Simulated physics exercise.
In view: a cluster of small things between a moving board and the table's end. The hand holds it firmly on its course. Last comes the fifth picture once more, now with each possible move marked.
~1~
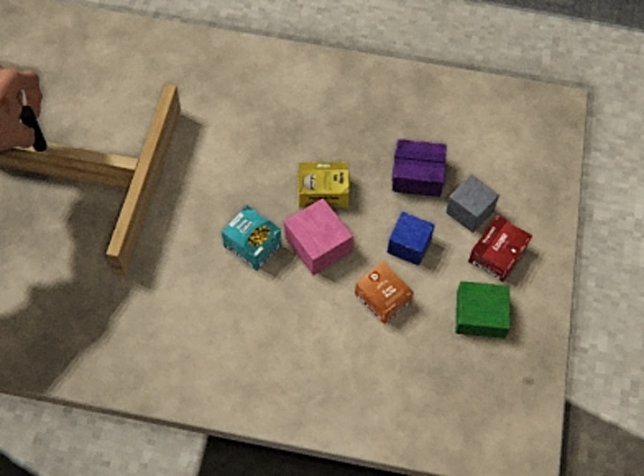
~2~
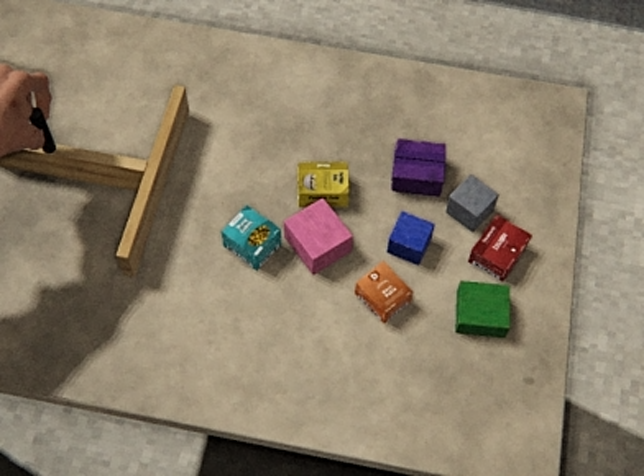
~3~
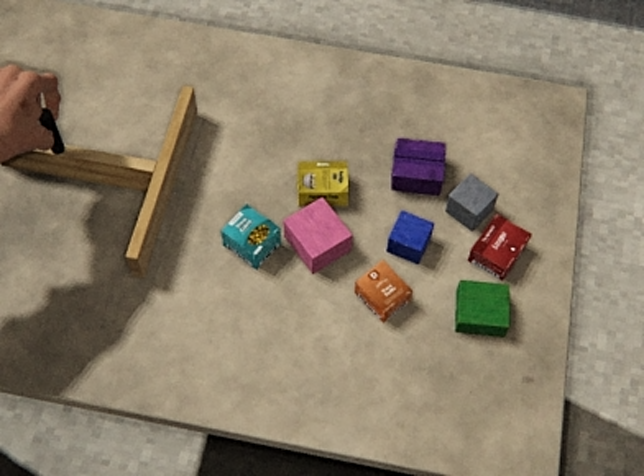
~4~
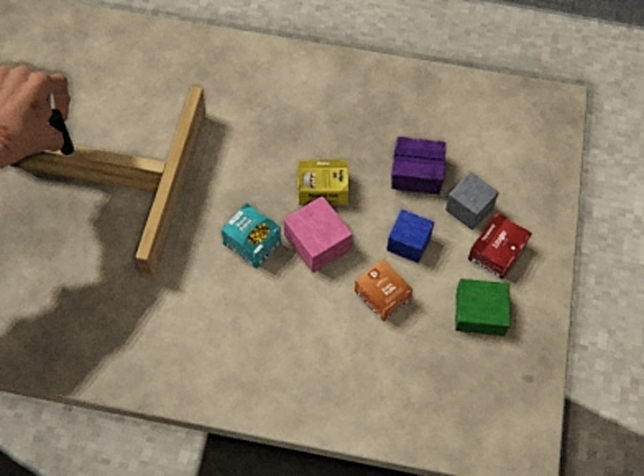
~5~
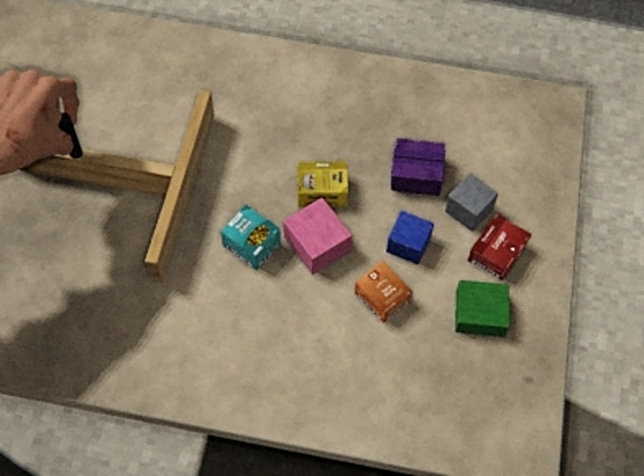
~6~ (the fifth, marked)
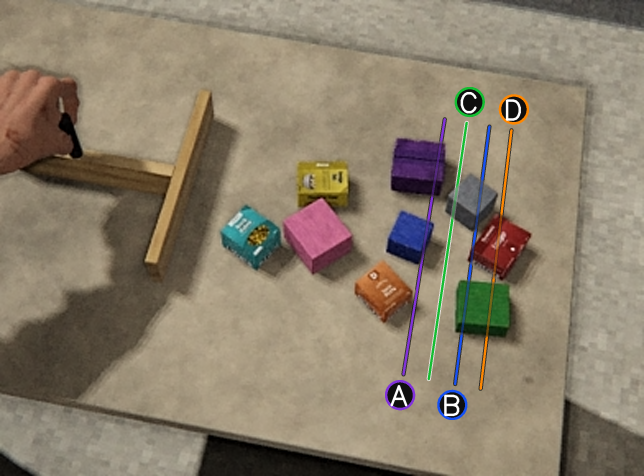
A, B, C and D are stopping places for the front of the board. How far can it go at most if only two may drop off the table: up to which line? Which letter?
The farthest such stop is D.
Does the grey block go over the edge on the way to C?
By then, no.
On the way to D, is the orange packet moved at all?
By then, yes.
On the marked copy, A at (426, 237); B at (474, 246); C at (449, 241); D at (497, 250).
Taking D. A third of the way, board (294, 192); turquoise packet (316, 271); yellow packet (331, 188).
Two thirds of the way, board (408, 212); green block (521, 308); red packet (521, 245).
When it is over, board (499, 228); green block over the edge; red packet over the edge; two fallen.
As for the rest, A is within the limit but short; B is within the limit but short; C is within the limit but short.
